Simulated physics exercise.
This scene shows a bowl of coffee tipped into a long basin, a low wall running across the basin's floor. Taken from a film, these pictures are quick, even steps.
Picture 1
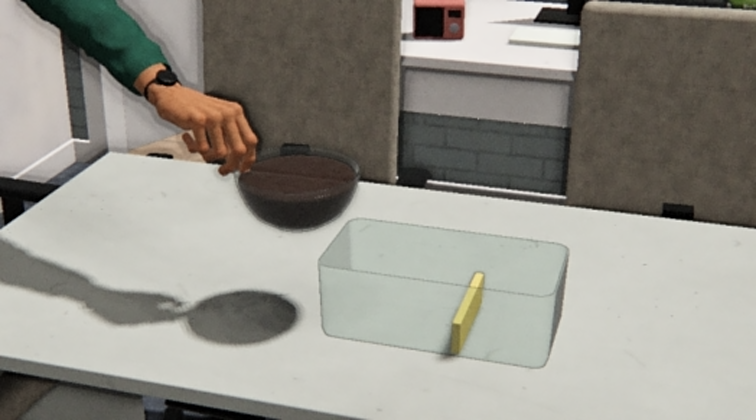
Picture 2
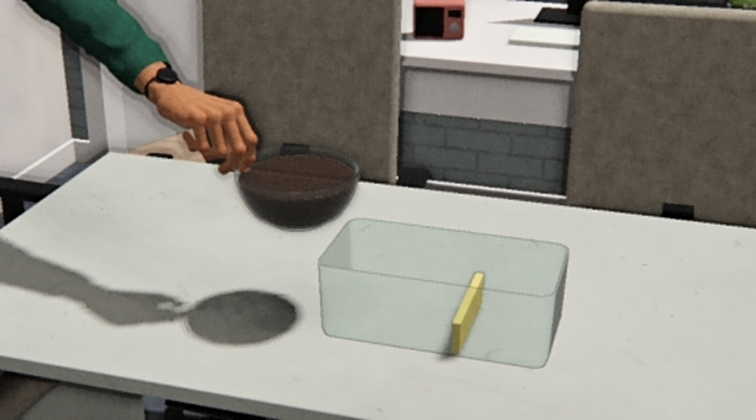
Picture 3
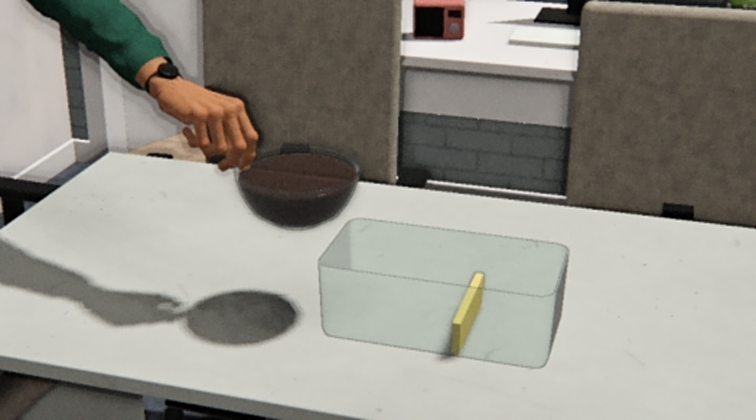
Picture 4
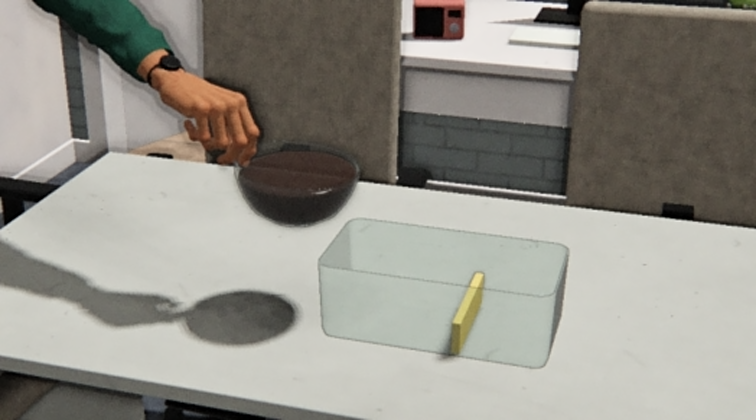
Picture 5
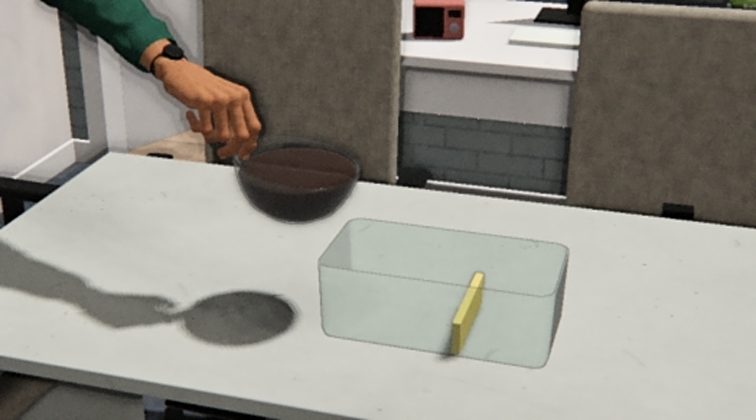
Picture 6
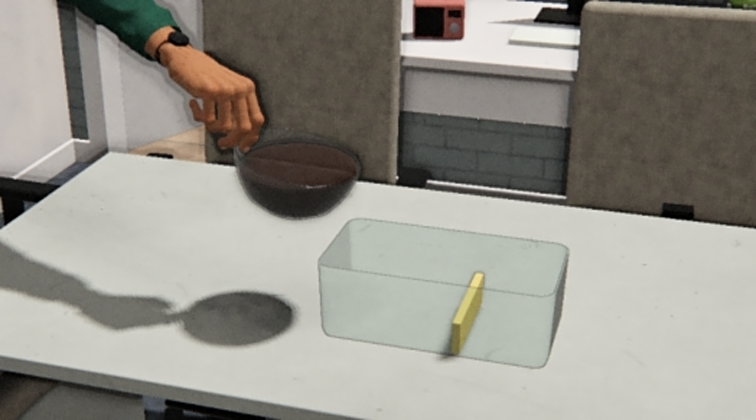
An arm in a green sleeve with a dark watch reaches in from the upper left over a white table, seen from slightly above, with grey-brown chairs behind. Its hand is at the left rim of a dark bowl of coffee, behind a clear long basin with a low yellow wall across its floor. The hand and bowl rise very slightly as the bowl tilts a little, while the basin and view stay still.
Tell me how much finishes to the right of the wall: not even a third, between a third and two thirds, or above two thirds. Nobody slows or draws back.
It works out to not even a third.
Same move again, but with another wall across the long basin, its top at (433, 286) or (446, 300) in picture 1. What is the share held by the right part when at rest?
First try: Roughly 55 per cent; second try: 40 per cent.
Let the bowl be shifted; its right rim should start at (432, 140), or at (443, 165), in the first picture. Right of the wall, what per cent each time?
Close to 60 % for the first start and close to 60 % for the second.
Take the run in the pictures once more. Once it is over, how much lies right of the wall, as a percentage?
Roughly 10 in a hundred.
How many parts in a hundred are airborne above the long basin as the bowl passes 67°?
40 %.
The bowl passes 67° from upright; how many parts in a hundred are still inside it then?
It keeps around 50 per cent at that angle.
A moment on, the bowl is tipped part way and 52 per cent is still to pour, 9 is left of the wall and 0 right of it.
Next, the bowl is tipped on its side and 4 per cent is still to pour, 73 is left of the wall and 2 right of it.
Then the bowl is tipped on its side and 0 per cent is still to pour, 92 is left of the wall and 4 right of it.
Later the bowl is tipped on its side and 0 per cent is still to pour, 88 is left of the wall and 9 right of it.
Finally, 87 per cent lies left of the wall, 10 right of it and 3 outside.
